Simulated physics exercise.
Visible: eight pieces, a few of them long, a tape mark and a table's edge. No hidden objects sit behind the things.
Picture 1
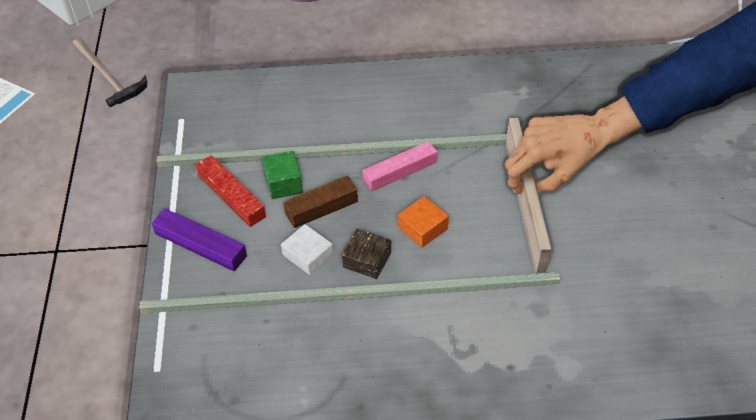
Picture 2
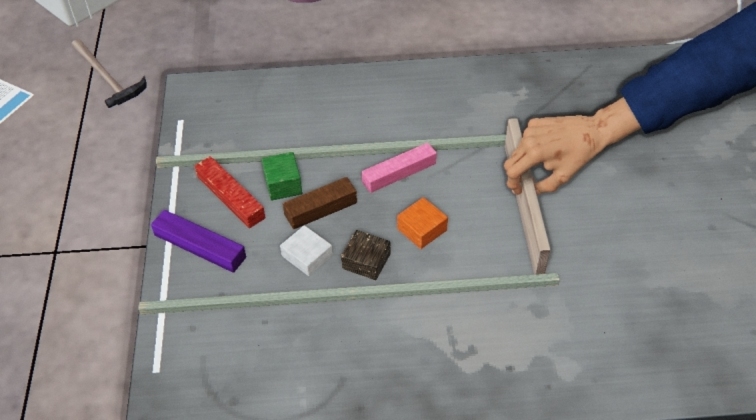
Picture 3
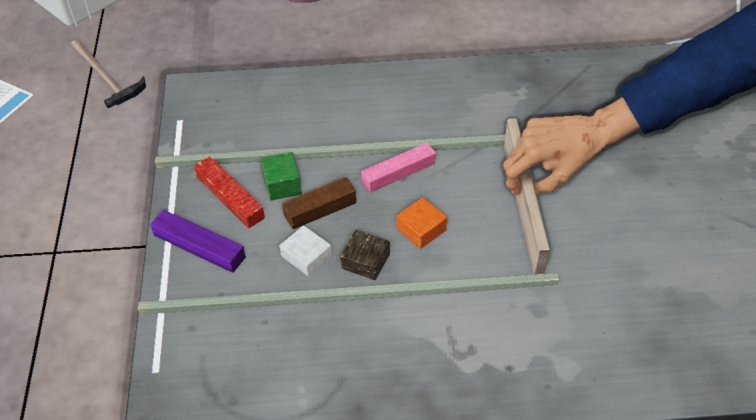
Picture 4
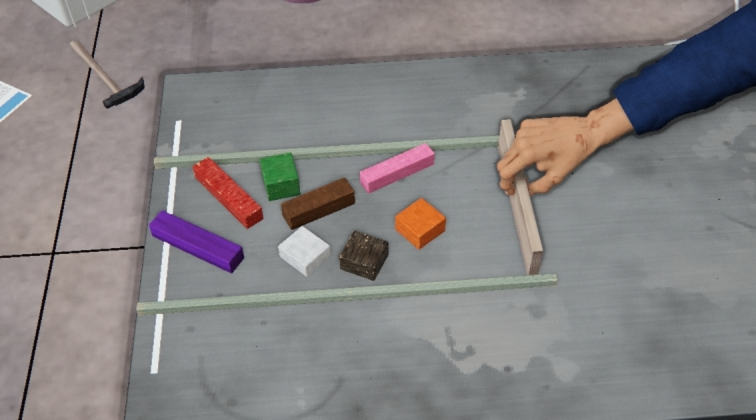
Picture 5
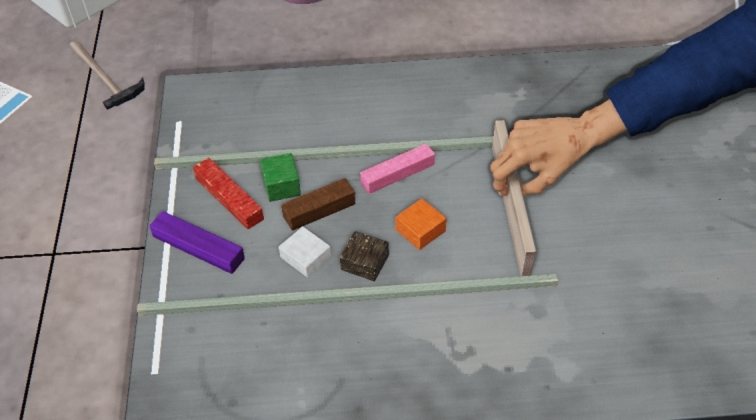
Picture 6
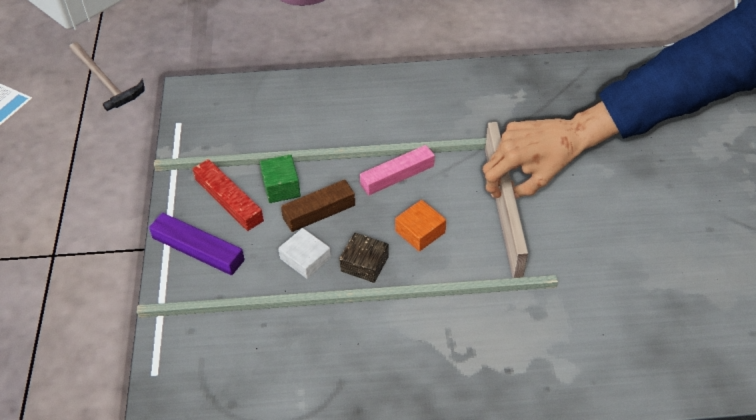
We see eight colored blocks and bars lying between two pale green strips on a gray tabletop, motionless, while a hand at the right first holds a wooden board still, then slides it slightly left without touching them.
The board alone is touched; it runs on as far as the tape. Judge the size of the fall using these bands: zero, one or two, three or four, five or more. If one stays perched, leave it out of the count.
Falls: More than four.
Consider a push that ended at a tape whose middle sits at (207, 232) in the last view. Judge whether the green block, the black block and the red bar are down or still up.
Lab note - green block not toppled, black block not toppled, red bar toppled.
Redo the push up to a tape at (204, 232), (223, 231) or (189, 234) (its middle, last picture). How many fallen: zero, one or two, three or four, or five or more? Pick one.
Either three or four; 1 or 2; five or more.
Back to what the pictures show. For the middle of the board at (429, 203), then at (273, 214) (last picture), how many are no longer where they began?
Counting first: 2, next 8.
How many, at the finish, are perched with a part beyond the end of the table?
I get 2.
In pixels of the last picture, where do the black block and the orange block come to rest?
Middles: Around (142, 282) and around (148, 235).
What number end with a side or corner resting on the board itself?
Number in contact with it: 2.
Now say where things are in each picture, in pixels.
The first frame shows purple stick (199, 239); red bar (230, 190); green block (283, 175); board (527, 193); tape (171, 231).
The second frame shows red bar (230, 192); pink bar (400, 167).
The third frame shows green block (281, 176); board (525, 194).
The fourth frame shows purple stick (196, 241); black block (364, 256).
The fifth frame shows red bar (228, 193); white block (305, 252).
The sixth frame shows purple stick (197, 244); red bar (228, 194); green block (280, 179); board (505, 198); tape (168, 235).
A little later, none off yet; purple stick at rest near (197, 244); red bar at rest near (228, 194); green block at rest near (280, 179).
Next, none off yet; purple stick shifted a little near (153, 260); red bar shifted a little near (184, 195); green block shifted about its own width near (226, 175).
When it is over, the number that fall off is five or more; down, pink bar, brown bar, white block, green block, red bar and purple stick.
